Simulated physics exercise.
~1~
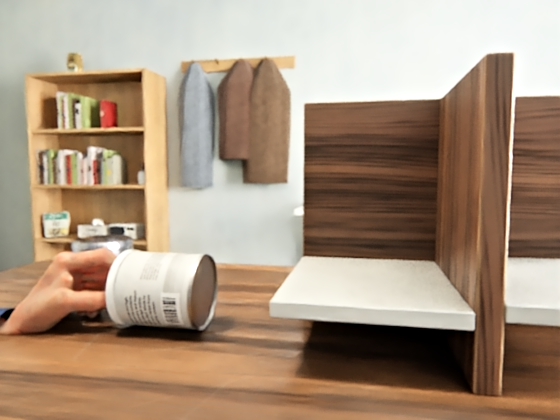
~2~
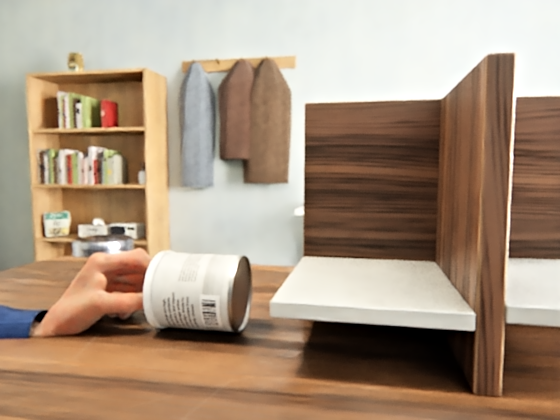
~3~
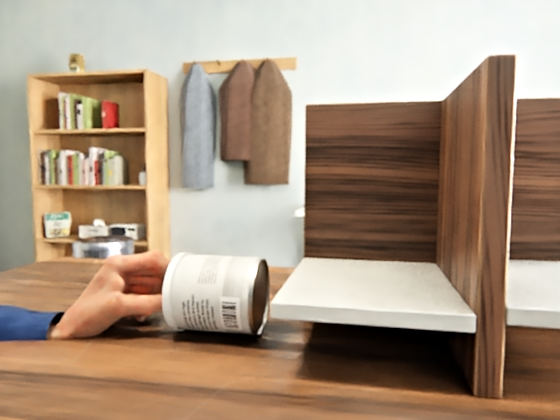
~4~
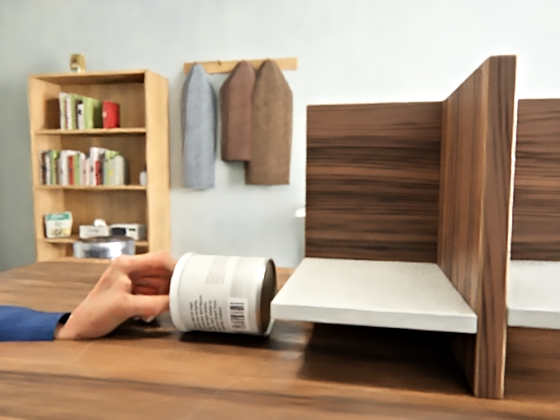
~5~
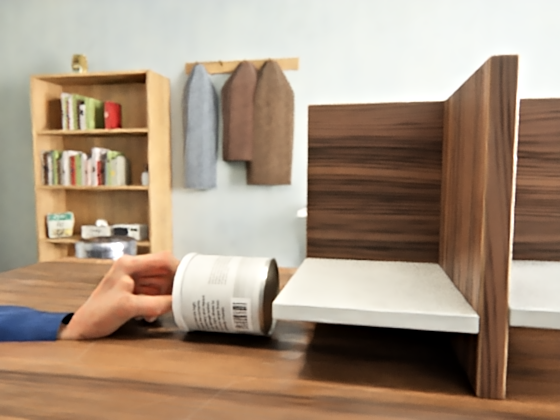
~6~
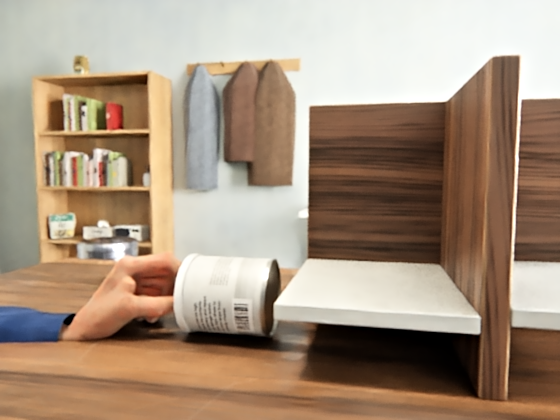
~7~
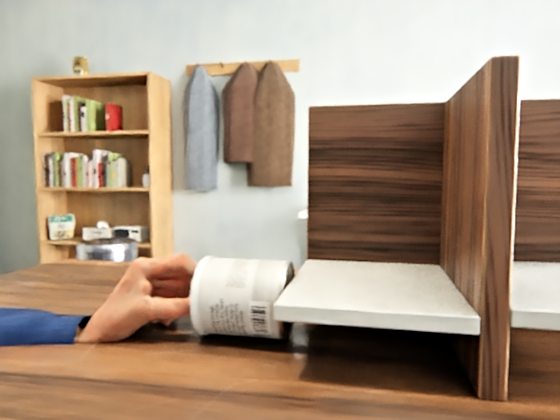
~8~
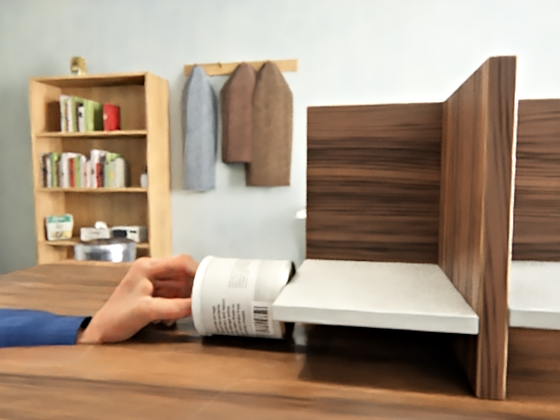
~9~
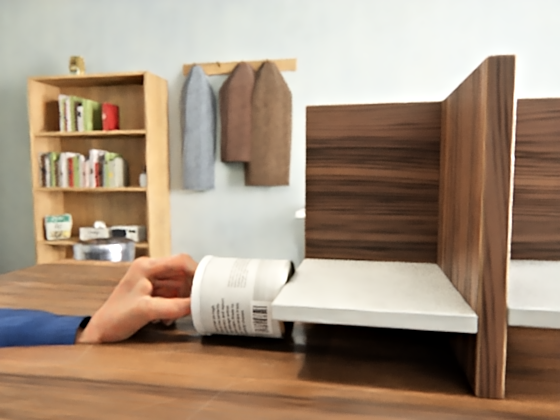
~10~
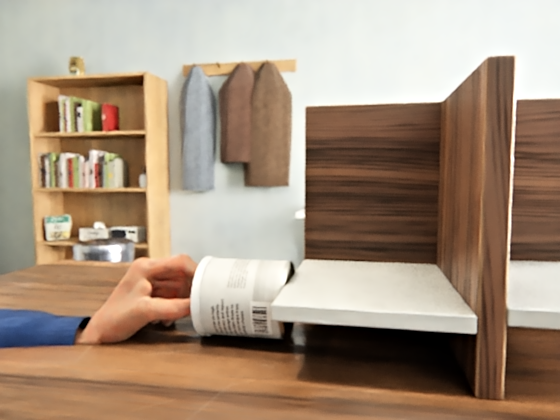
On a wooden table, a hand slides a white tin right until it stops at the shelf's edge.
